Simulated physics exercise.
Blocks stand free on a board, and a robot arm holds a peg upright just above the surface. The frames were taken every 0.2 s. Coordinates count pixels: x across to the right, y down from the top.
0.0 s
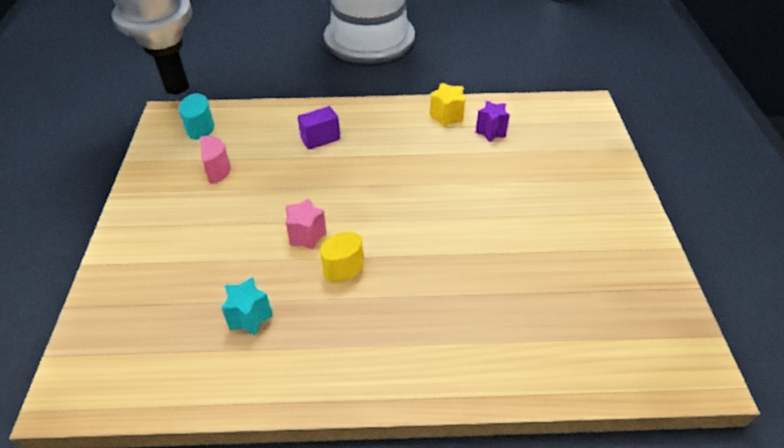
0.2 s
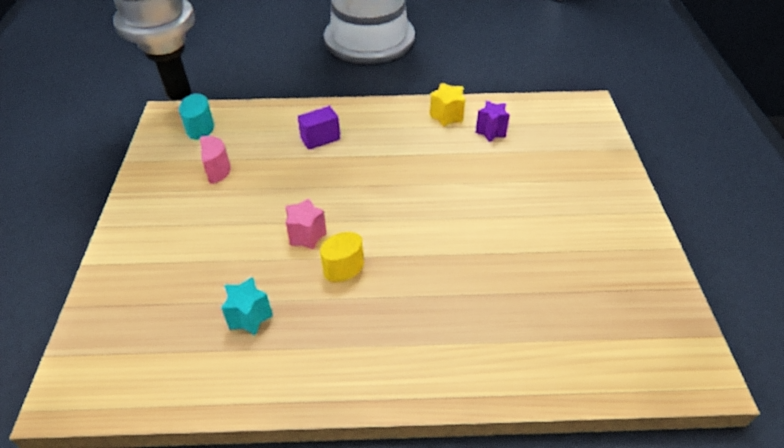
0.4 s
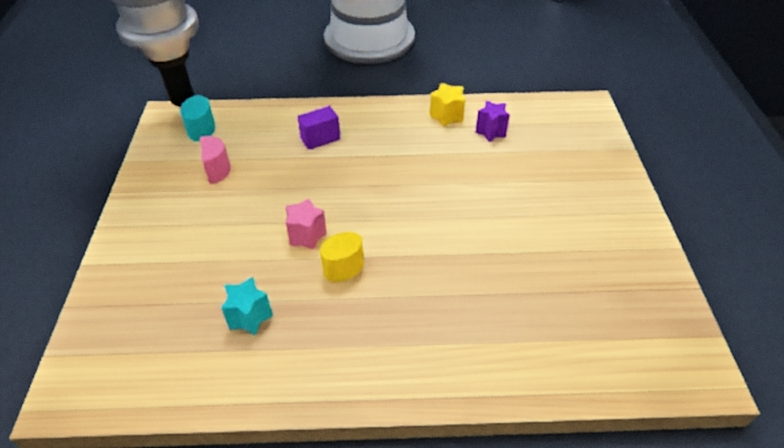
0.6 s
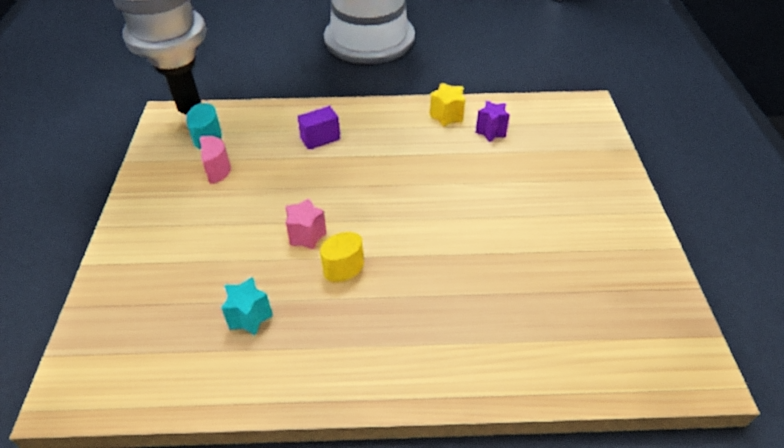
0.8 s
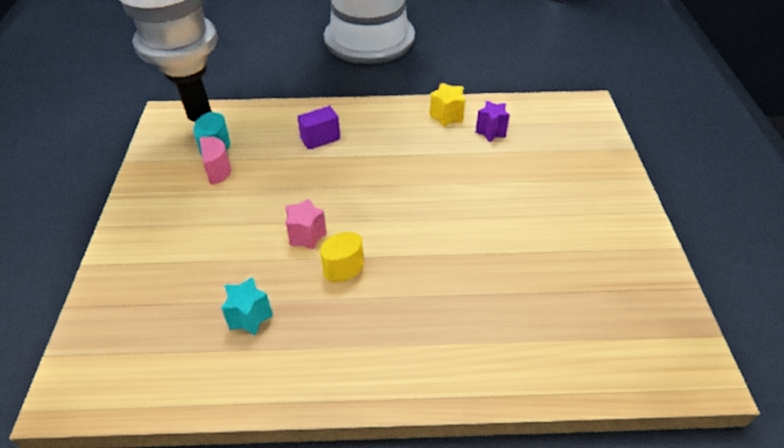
A robot arm's dark peg moves slowly toward the lower right and pushes a turquoise block a short way, up against a pink D-shaped block near the board's upper left, while the other scattered blocks stay still.
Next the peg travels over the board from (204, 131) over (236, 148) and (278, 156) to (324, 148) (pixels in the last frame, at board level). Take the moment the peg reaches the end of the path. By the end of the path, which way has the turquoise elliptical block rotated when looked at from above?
Looking down on the board, it turns clockwise.
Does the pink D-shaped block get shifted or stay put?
That block slides.
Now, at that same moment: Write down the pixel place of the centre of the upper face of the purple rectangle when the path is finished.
I expect it at (337, 108).
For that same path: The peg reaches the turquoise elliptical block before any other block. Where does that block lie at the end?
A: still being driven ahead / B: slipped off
(B)
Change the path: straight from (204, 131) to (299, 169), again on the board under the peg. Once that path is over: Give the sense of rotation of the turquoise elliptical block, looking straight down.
Rotation: Clockwise.
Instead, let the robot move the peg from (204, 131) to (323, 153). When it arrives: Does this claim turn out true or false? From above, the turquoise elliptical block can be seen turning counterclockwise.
That statement is not accurate.
What follows on the original path. One third of the way, peg (233, 132); turquoise elliptical block (220, 143), turned 100° clockwise; pink D-shaped block (204, 161), turned 40° anticlockwise.
Two thirds of the way, peg (276, 140); turquoise elliptical block (225, 146); pink D-shaped block (203, 162), turned 40° anticlockwise.
At the end, peg (322, 132); turquoise elliptical block (225, 146), turned 130° clockwise; pink D-shaped block (203, 162), turned 40° anticlockwise; purple rectangle (337, 108), turned 35° anticlockwise.
